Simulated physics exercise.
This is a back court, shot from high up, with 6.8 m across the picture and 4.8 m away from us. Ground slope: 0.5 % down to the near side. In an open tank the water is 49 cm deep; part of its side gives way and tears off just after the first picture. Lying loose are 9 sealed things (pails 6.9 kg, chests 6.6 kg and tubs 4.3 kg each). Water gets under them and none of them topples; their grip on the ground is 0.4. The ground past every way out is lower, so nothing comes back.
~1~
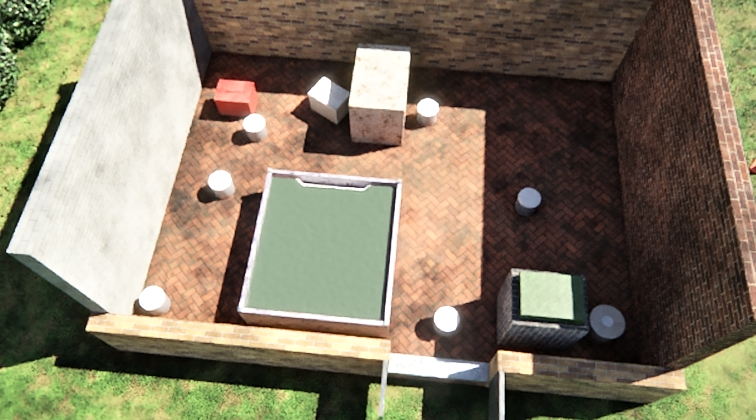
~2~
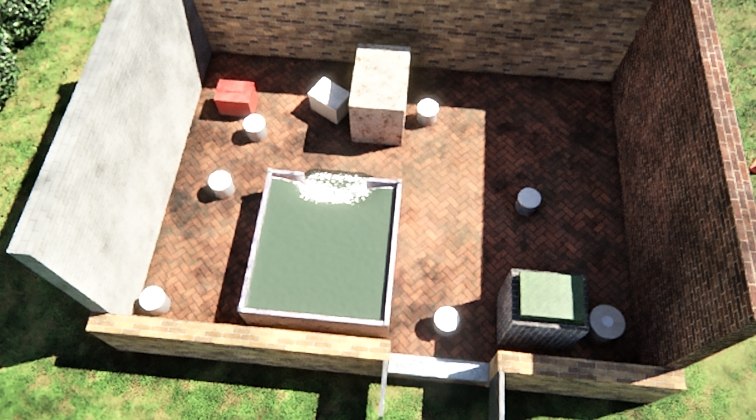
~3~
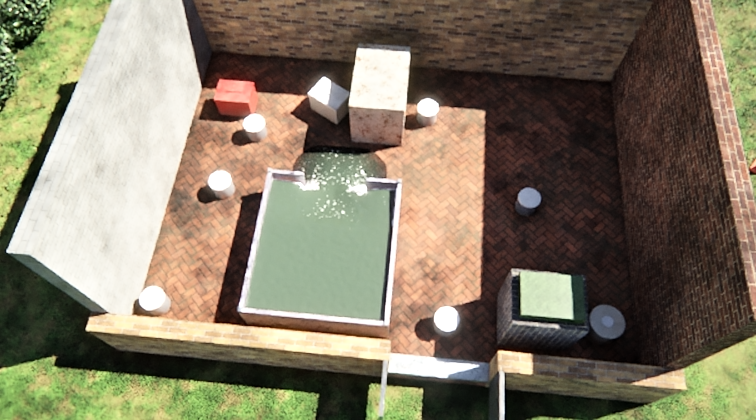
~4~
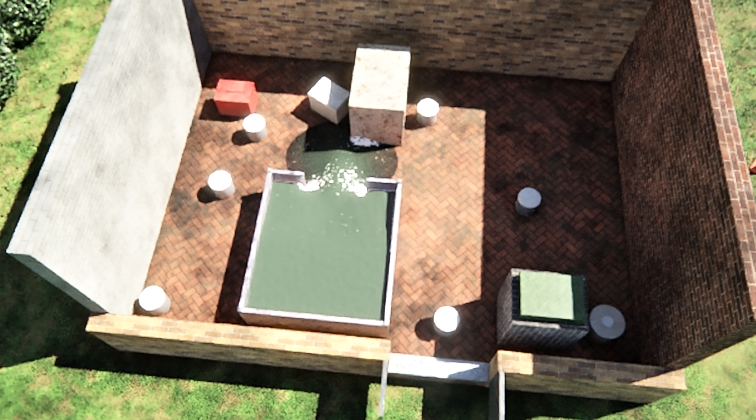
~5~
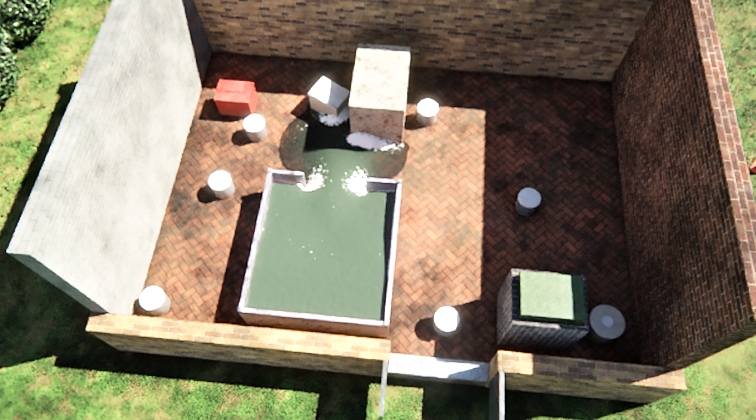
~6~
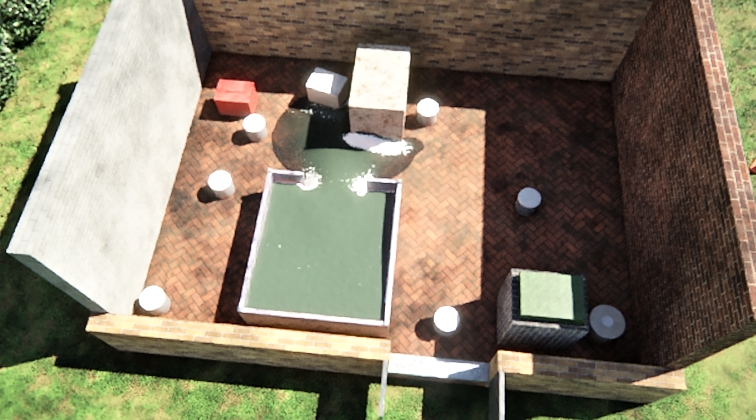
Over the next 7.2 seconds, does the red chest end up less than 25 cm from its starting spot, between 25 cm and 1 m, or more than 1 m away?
More than 1 m away.
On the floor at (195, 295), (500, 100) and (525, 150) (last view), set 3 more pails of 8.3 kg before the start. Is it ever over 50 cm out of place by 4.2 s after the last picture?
In sequence: Stays within; stays within; stays within.
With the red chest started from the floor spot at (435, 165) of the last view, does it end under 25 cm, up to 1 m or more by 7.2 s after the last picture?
As it turns out, it is swept away.
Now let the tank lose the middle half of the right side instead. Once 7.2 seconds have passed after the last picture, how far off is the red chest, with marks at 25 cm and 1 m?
In that scenario the red chest would have stayed in place.
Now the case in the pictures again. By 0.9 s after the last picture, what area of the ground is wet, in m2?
Roughly 11.5 m2.
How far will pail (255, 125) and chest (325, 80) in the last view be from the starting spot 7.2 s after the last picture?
Taken in order, the shifts are 5 cm and 300 cm.
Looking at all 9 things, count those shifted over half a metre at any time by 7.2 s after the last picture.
My count gives 4.
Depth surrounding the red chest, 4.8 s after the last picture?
About 4 cm.
Then, 0.9 s after the last picture the red chest is near (233, 91), 0.0 m from its start, aground; 0 of 9 are out; 1 afloat.
Then, 2.8 s after the last picture the red chest is near (235, 109), 0.4 m from its start, afloat; 0 of 9 are out; 2 afloat.
Then, 4.8 s after the last picture the red chest is near (236, 171), 1.5 m from its start, afloat; 0 of 9 are out; 3 afloat.
Then, 7.2 s after the last picture the red chest is near (241, 199), 2.0 m from its start, afloat; 0 of 9 are out; 5 afloat.
